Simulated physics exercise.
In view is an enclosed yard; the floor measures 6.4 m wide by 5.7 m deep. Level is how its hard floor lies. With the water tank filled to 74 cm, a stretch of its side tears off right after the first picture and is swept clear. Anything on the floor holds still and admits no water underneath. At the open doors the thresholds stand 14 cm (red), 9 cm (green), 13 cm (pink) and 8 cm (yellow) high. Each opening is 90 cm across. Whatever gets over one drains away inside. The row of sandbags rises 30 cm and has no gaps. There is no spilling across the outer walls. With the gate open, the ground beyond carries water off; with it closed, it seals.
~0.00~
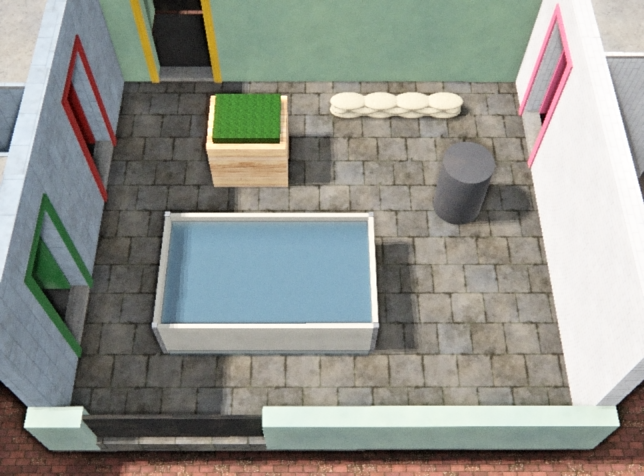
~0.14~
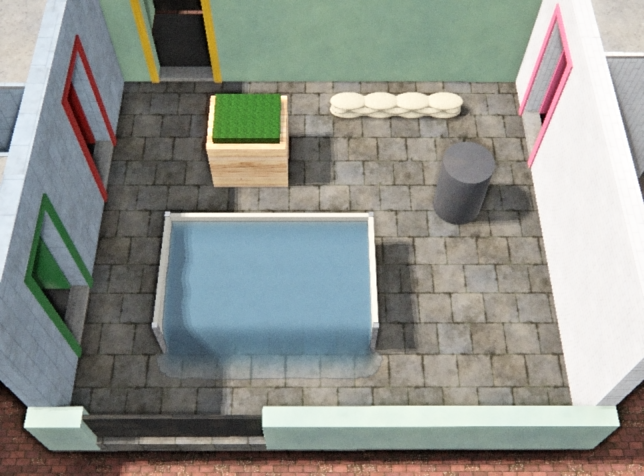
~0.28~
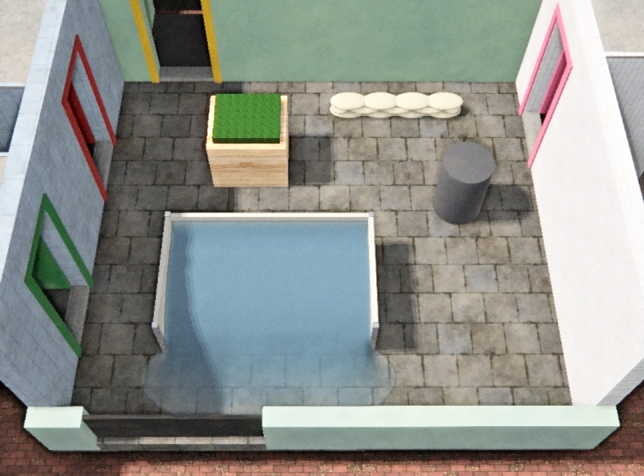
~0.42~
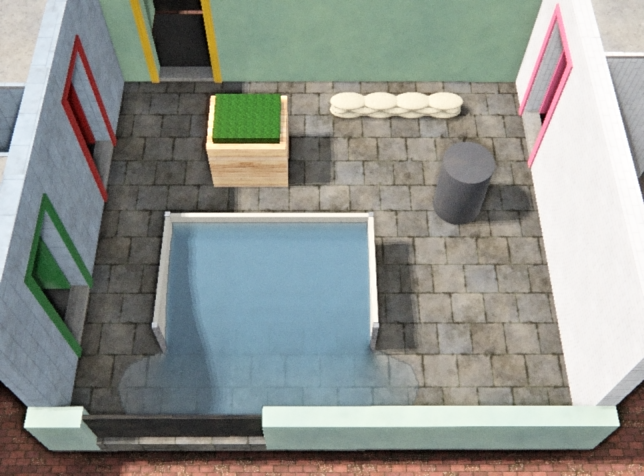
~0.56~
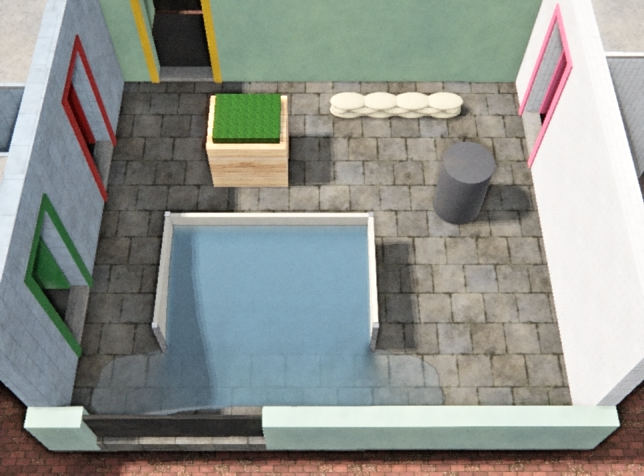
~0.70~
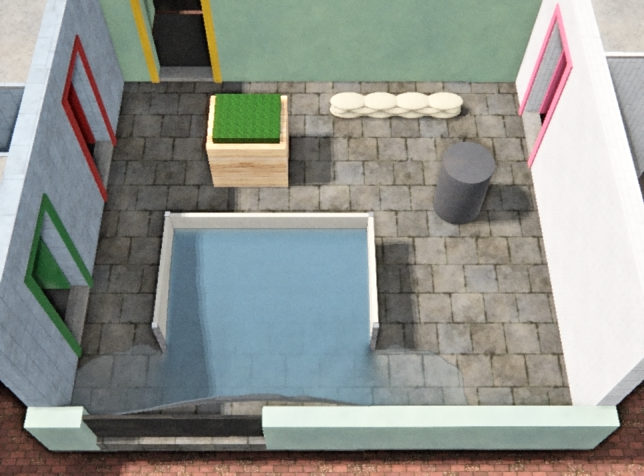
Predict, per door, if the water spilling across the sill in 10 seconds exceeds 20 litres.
Prediction: The red door does not exceed 20 litres; the green door exceeds 20 litres; the pink door does not exceed 20 litres; the yellow door exceeds 20 litres.
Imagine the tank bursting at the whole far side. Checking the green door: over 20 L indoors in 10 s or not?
Compared with the limit, green is less.
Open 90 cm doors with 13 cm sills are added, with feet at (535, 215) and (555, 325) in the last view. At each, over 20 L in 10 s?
Check, in order - pass / fail.
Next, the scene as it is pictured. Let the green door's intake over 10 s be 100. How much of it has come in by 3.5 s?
Some 70 per cent by then.
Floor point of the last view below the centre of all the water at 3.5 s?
Centre: Approx. (300, 302) px.
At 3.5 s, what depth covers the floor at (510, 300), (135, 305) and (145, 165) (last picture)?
14, 9, 5 cm.
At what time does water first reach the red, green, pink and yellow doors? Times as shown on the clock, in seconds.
Door times: Red 2.2 s / green 1.3 s / pink 2.8 s / yellow 3.0 s.
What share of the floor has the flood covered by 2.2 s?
Roughly 40 % of the floor is wet.
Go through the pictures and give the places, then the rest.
In the first frame, still water, 74 cm deep, in the water tank at (268, 271).
In the second frame, water pours out at (268, 340) and has run 1.4 m, to (376, 357); typically 10 cm deep outside, 74 cm at the water tank's back.
In the third frame, the front is at (387, 383), 1.6 m from the gap at (268, 342); 2.1 m2 of floor is under water; 71 cm left at the back of the water tank.
In the fourth frame, water pours out at (268, 343) and has run 1.9 m, to a hidden place; typically 16 cm deep outside, 64 cm at the water tank's back.
In the fifth frame, the front is at a hidden place, 2.3 m from the gap at (268, 344); 3.7 m2 of floor is under water; 63 cm left at the back of the water tank.
In the sixth frame, water pours out at (268, 344) and has run 2.7 m, to a hidden place; typically 24 cm deep outside, 56 cm at the water tank's back.
After 1.4 s water covers 25 % of the floor and is deepest (60 cm) near (68, 425); red door not reached, green door 8 cm at the sill, 0 L in, pink door not reached, yellow door not reached.
After 2.2 s water covers 40 % of the floor and is deepest (44 cm) near (68, 425); red door 3 cm at the sill, 0 L in, green door 20 cm at the sill, 14 L in, pink door not reached, yellow door not reached.
After 3.5 s water covers 65 % of the floor and is deepest (26 cm) near (189, 357); red door 4 cm at the sill, 0 L in, green door 13 cm at the sill, 53 L in, pink door 5 cm at the sill, 0 L in, yellow door 18 cm at the sill, 12 L in.
After 6.0 s water covers 95 % of the floor and is deepest (18 cm) near (555, 423); red door 5 cm at the sill, 0 L in, green door 11 cm at the sill, 69 L in, pink door 6 cm at the sill, 0 L in, yellow door 13 cm at the sill, 112 L in.
After 10.0 s water covers 95 % of the floor and is deepest (16 cm) near (269, 86); red door 10 cm at the sill, 0 L in, green door 7 cm at the sill, 74 L in, pink door 13 cm at the sill, 0 L in, yellow door 12 cm at the sill, 142 L in.
